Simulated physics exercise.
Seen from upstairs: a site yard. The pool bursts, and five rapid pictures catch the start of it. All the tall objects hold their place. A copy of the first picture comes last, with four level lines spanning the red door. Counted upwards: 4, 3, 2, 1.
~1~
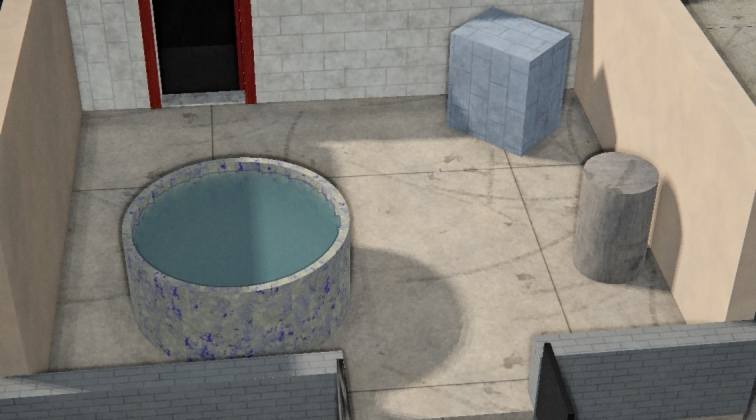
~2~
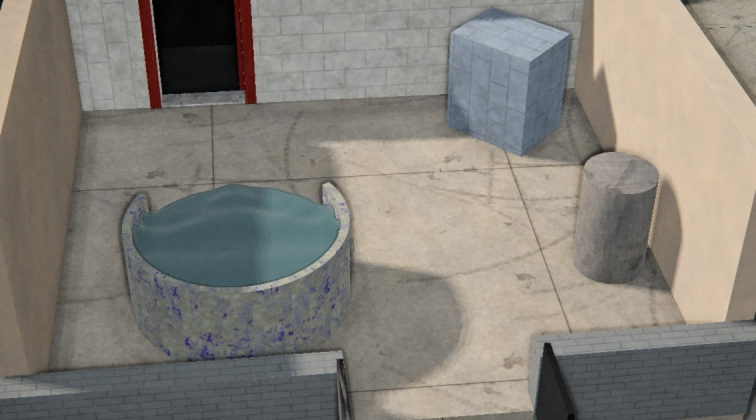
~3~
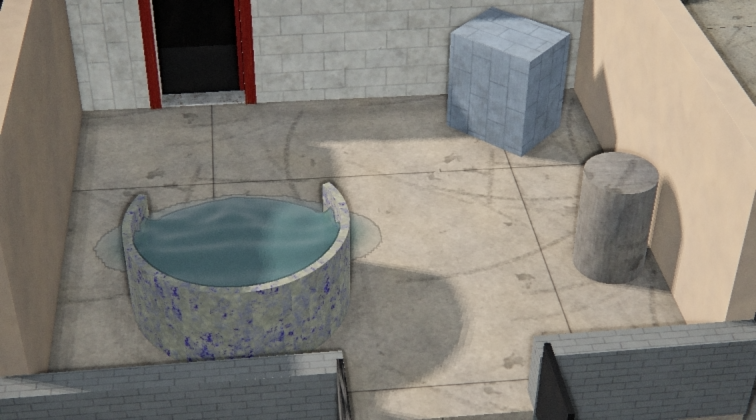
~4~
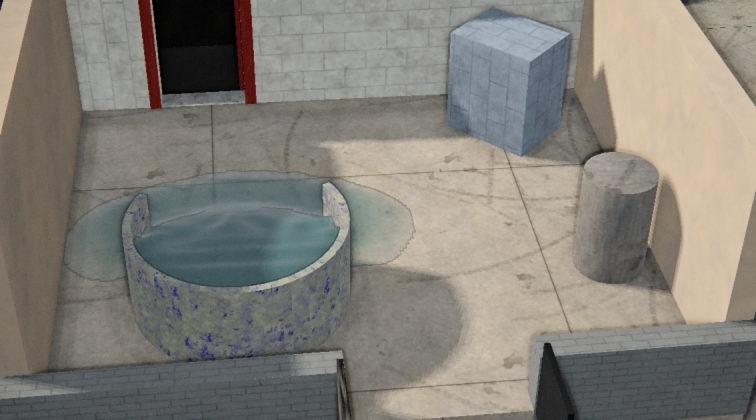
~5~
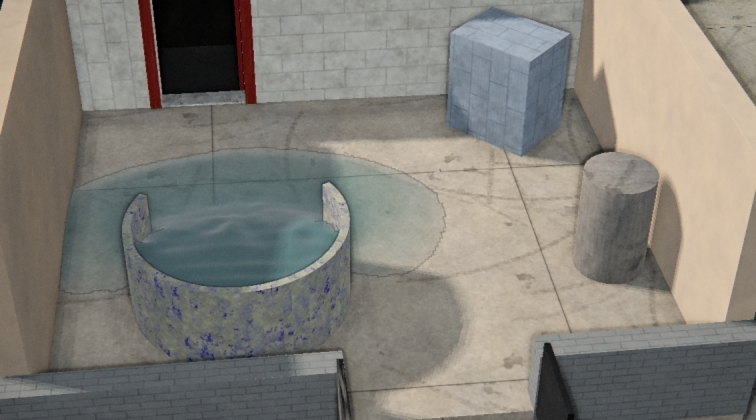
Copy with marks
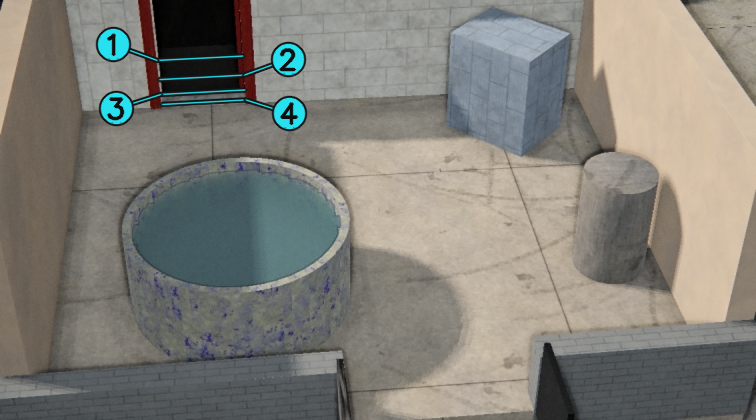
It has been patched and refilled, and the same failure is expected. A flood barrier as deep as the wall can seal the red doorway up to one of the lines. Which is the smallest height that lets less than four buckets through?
The limit is 2.
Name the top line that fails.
Line 3.
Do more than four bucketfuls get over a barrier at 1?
No, that is safe.
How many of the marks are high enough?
Two of the four.
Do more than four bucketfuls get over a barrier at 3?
Yes, that goes wrong.
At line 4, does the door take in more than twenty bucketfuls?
Yes.
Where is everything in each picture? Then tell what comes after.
The first frame shows water in the pool at rest, its middle at (237, 228); foot of the red doorway at (204, 105); open gate at (439, 338).
In the second frame, water covers 3 % of the ground, its front hidden from here.
In the third frame, water covers 7 % of the ground, its front hidden from here.
In the fourth frame, 15 % of the ground under water, visible out to (399, 211).
In the fifth frame, 24 % of the ground under water, visible out to (426, 195).
In cyan, 1 at (200, 58); 2 at (201, 77); 3 at (203, 92); 4 at (204, 102); from the bottom up 4, 3, 2, 1.
With 1, nothing gets over.
With 2, a splash gets over, under a bucket.
With 3, about 12 bucketfuls get in.
With 4, dozens of bucketfuls pour in.
